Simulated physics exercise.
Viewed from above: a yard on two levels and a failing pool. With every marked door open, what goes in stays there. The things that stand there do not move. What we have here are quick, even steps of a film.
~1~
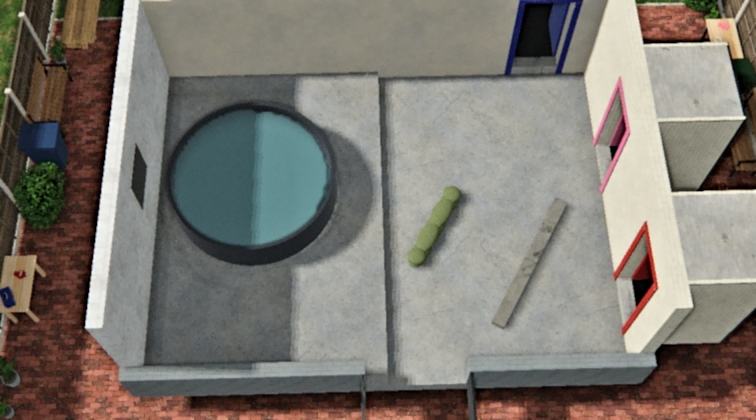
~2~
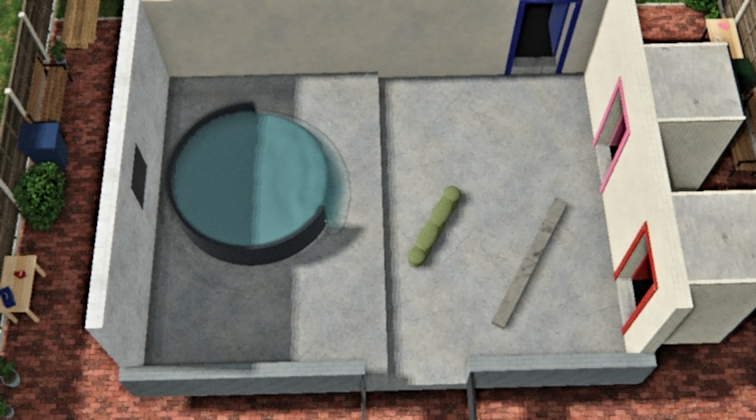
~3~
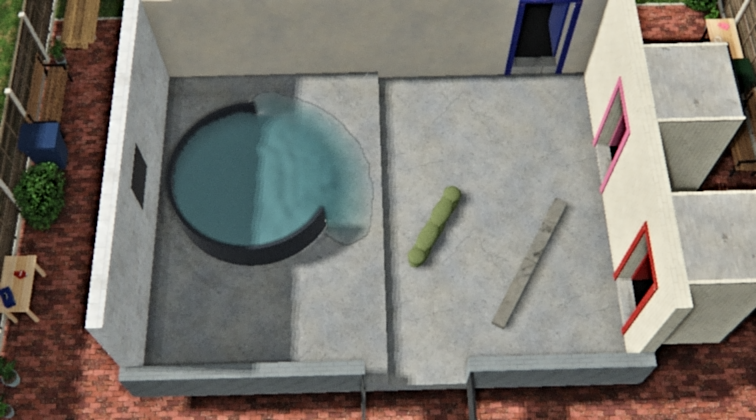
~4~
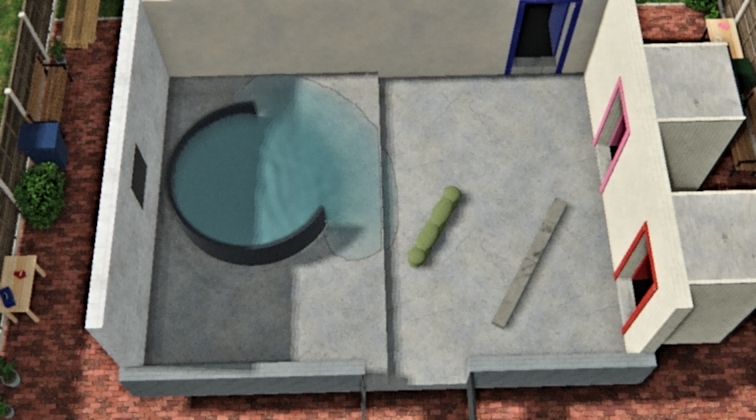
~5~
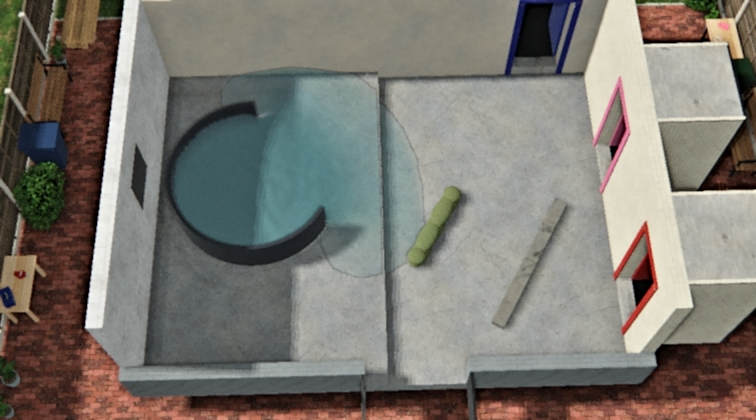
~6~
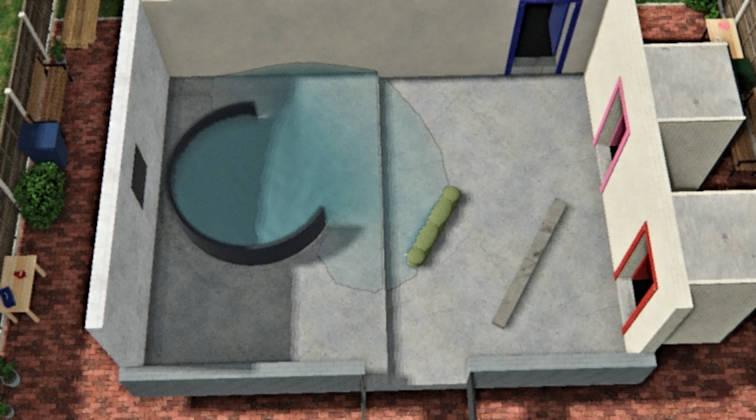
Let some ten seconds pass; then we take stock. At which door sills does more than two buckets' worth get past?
The pink door passes more than two buckets; the red door passes two buckets or less; the blue door passes more than two buckets.
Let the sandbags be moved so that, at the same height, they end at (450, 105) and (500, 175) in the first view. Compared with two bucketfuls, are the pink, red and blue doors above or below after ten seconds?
Going door by door, pink crosses the line, then red remains short of it, then blue remains short of it.
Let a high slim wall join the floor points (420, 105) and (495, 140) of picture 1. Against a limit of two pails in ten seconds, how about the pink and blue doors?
I'd say the pink door breaks the limit, and the blue door keeps inside the limit.
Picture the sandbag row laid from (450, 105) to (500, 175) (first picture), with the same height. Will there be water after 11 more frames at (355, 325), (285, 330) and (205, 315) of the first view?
Taking the three spots in order: Untouched, untouched, untouched.
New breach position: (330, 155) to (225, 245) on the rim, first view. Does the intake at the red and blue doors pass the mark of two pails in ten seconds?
Lab note: Red door over threshold; blue door under threshold.
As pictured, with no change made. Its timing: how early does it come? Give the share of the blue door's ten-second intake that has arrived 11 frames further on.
It comes to around 0 percent of the ten-second total.
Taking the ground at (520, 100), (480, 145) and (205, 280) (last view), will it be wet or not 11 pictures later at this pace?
Taking them as listed, they are waterlogged, waterlogged and spared.
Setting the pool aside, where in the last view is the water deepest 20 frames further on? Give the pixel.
Somewhere close to (578, 76).
A moment on, water covers 35 % of the floor; the pink door not reached, the red door not reached, the blue door not reached.
Next, water covers 50 % of the floor; the pink door wet at the sill, nothing in, the red door not reached, the blue door wet at the sill, nothing in.
Then, water covers 55 % of the floor; the pink door under two buckets in, the red door not reached, the blue door under two buckets in.
Later, water covers 80 % of the floor; the pink door far over two buckets in, the red door wet at the sill, nothing in, the blue door over two buckets in.
In the end, water covers 80 % of the floor; the pink door far over two buckets in, the red door under two buckets in, the blue door over two buckets in.
